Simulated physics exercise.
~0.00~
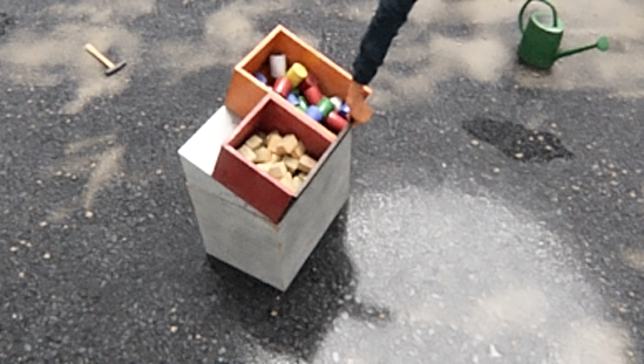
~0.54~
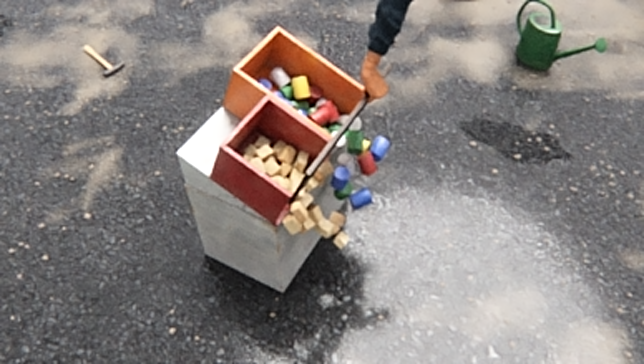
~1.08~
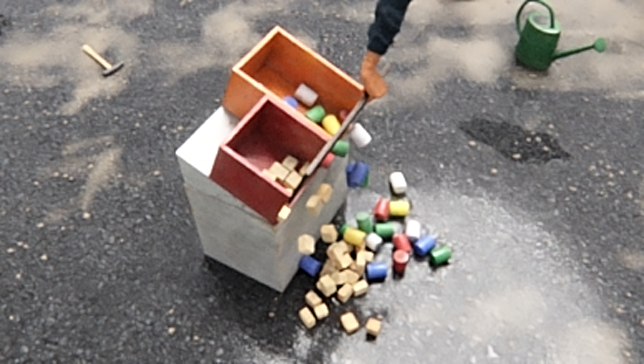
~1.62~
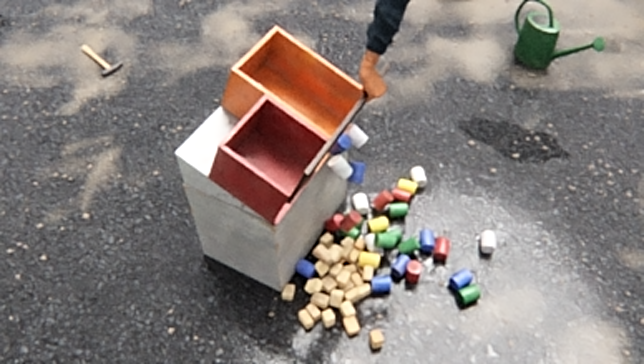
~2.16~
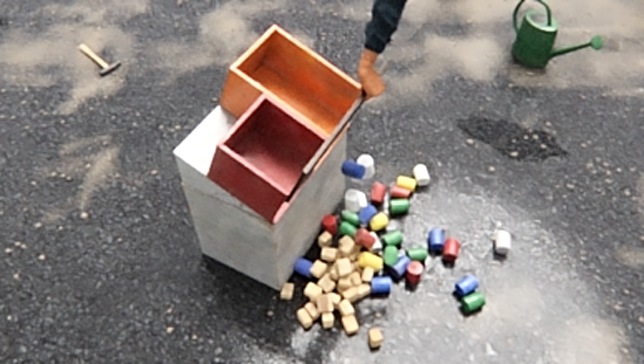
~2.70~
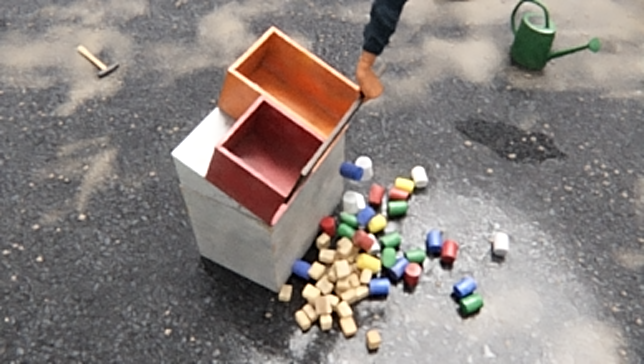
Colored cylinders and wooden blocks slide from two tilted bins and settle on the ground.
